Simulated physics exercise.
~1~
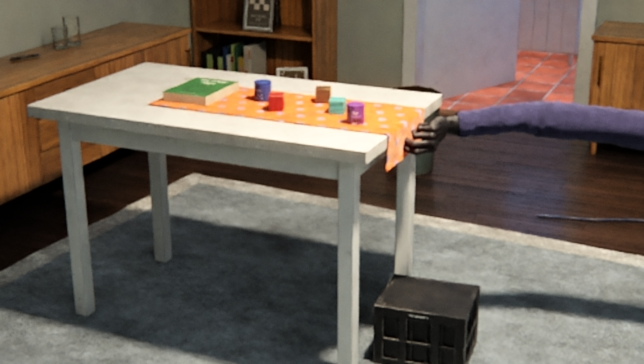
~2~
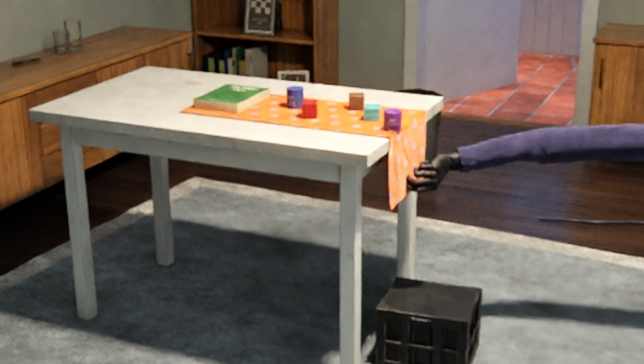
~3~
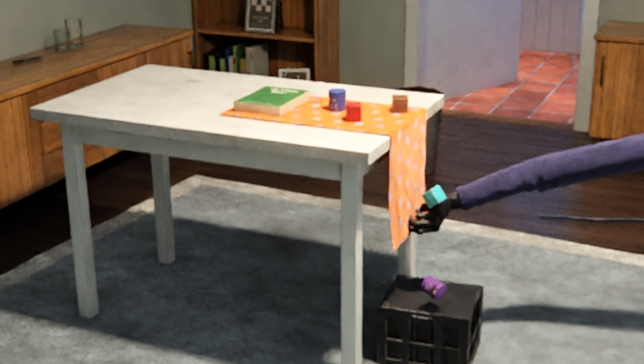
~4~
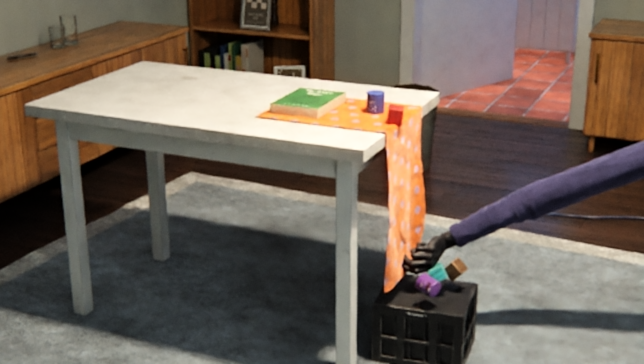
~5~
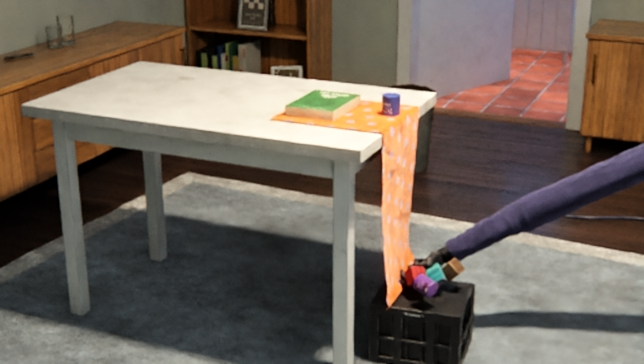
In this clip, a hand pulls an orange runner down over the right edge of a white table, tipping off a purple pot, then turquoise, brown and red cubes, which end up at the black crate as the cloth reaches it, while a blue pot and green book remain on top.
